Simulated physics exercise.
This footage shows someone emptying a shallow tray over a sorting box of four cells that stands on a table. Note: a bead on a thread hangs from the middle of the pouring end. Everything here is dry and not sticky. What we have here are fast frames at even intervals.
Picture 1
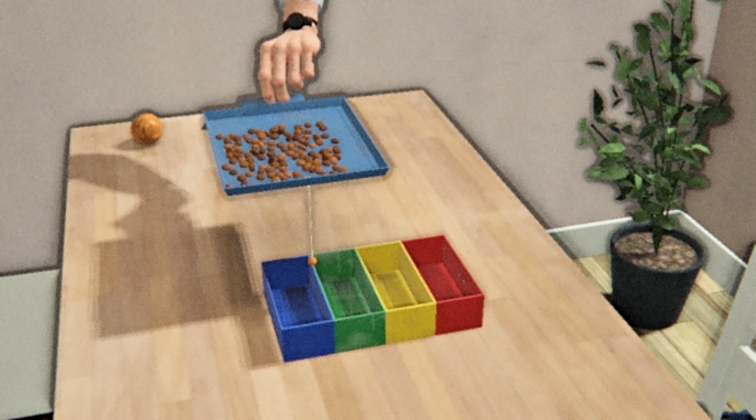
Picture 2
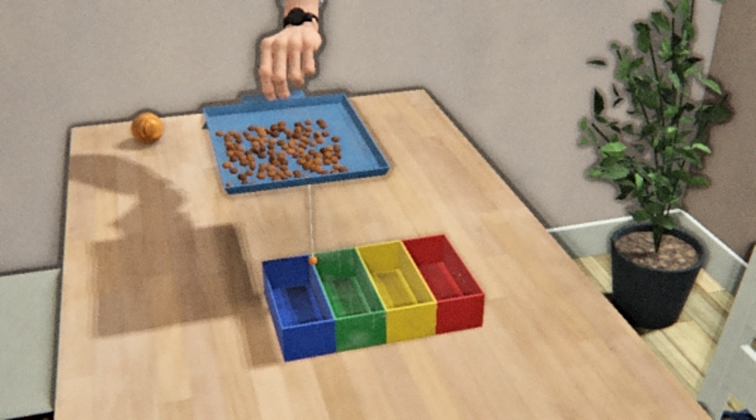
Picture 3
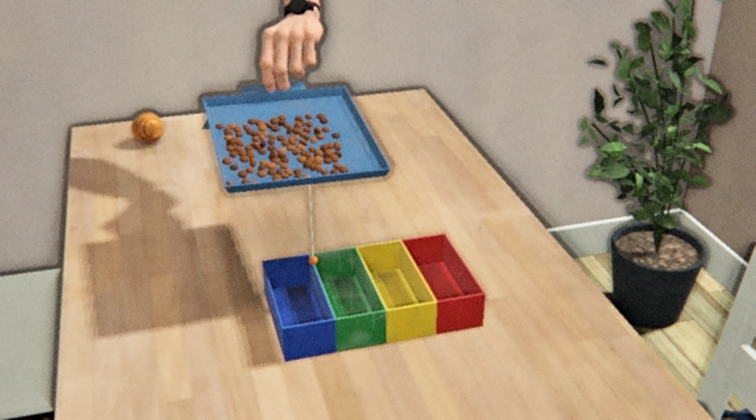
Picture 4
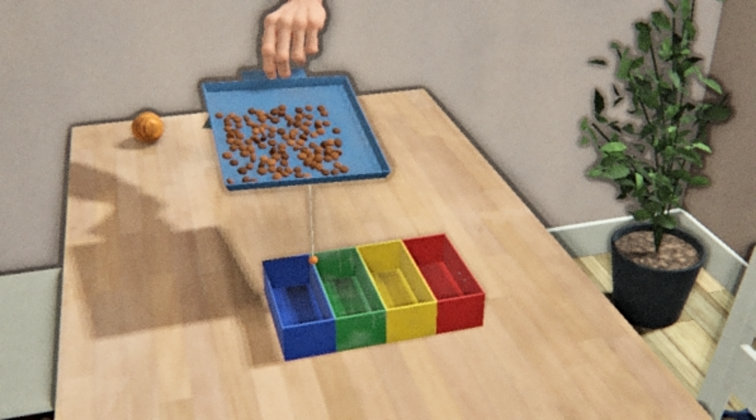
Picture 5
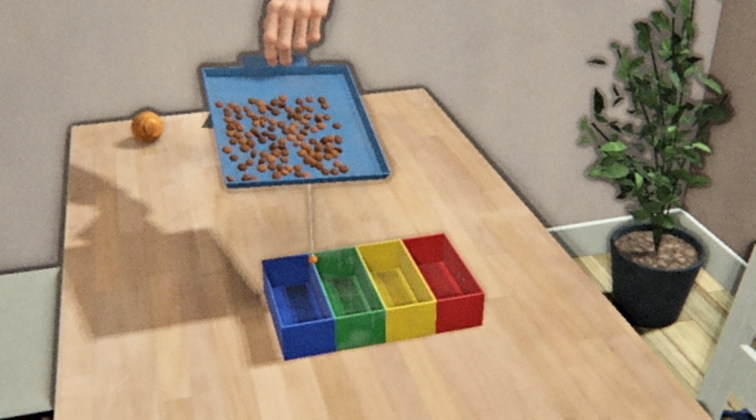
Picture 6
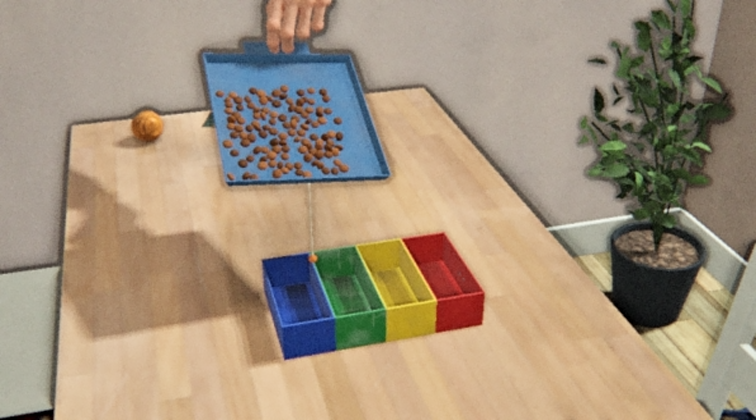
On a wooden table, a hand raising the back of a blue tray of brown pellets behind a four-coloured sorting box.
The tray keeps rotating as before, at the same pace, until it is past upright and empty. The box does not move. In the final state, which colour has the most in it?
Most ends up in yellow.
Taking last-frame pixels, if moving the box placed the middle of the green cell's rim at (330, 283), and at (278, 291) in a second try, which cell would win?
The yellow one; the red one.
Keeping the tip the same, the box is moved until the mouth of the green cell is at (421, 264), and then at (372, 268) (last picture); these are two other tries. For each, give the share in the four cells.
About 60 per cent, then about 90 per cent.
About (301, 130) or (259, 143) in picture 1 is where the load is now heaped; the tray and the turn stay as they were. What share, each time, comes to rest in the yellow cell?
Shares in turn: 60 % and 40 %.
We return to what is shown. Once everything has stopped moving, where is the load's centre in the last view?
(377, 306).
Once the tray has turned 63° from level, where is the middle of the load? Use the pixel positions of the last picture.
The middle of the pieces lands at roughly (329, 170).
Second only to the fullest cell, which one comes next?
The answer here is green.
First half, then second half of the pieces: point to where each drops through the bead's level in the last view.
At (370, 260) for the first part, then at (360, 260) for the others.
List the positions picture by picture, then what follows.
The first picture shows corners of the pouring end near (227, 186) and (385, 166), level; middle of the load near (281, 157), bits of dog kibble; bead on its thread near (312, 261); blue cell near (309, 338); green cell near (360, 329); yellow cell near (411, 320); red cell near (459, 312).
The second picture shows corners of the pouring end near (228, 185) and (385, 166), level; middle of the load near (281, 155).
The third picture shows corners of the pouring end near (228, 184) and (386, 167), tipped barely, lowest at the right corner; middle of the load near (282, 151).
The fourth picture shows corners of the pouring end near (229, 182) and (386, 169), tipped a little, lowest at the right corner; middle of the load near (282, 146).
The fifth picture shows corners of the pouring end near (229, 180) and (386, 171), tipped clearly, lowest at the right corner; middle of the load near (282, 141).
The sixth picture shows corners of the pouring end near (229, 178) and (386, 173), tipped clearly, lowest at the right corner; middle of the load near (283, 136); blue cell near (309, 336); green cell near (361, 327); yellow cell near (411, 318); red cell near (460, 309).
Shortly afterwards, tray tipped steeply; all but a few on the tray; a little falling or outside the box.
Next, tray tipped past a quarter turn; a little on the tray; near a third in the yellow cell; near a quarter in the green cell; a little in the blue cell; only a few in the red cell; near a quarter falling or outside the box.
Some moments later, tray tipped past a quarter turn; near half in the yellow cell; near a third in the green cell; near a quarter in the blue cell; only a few in the red cell; only a few falling or outside the box.
In the end, tray tipped past a quarter turn; near half in the yellow cell; near a third in the green cell; near a quarter in the blue cell; only a few in the red cell; only a few outside the box.
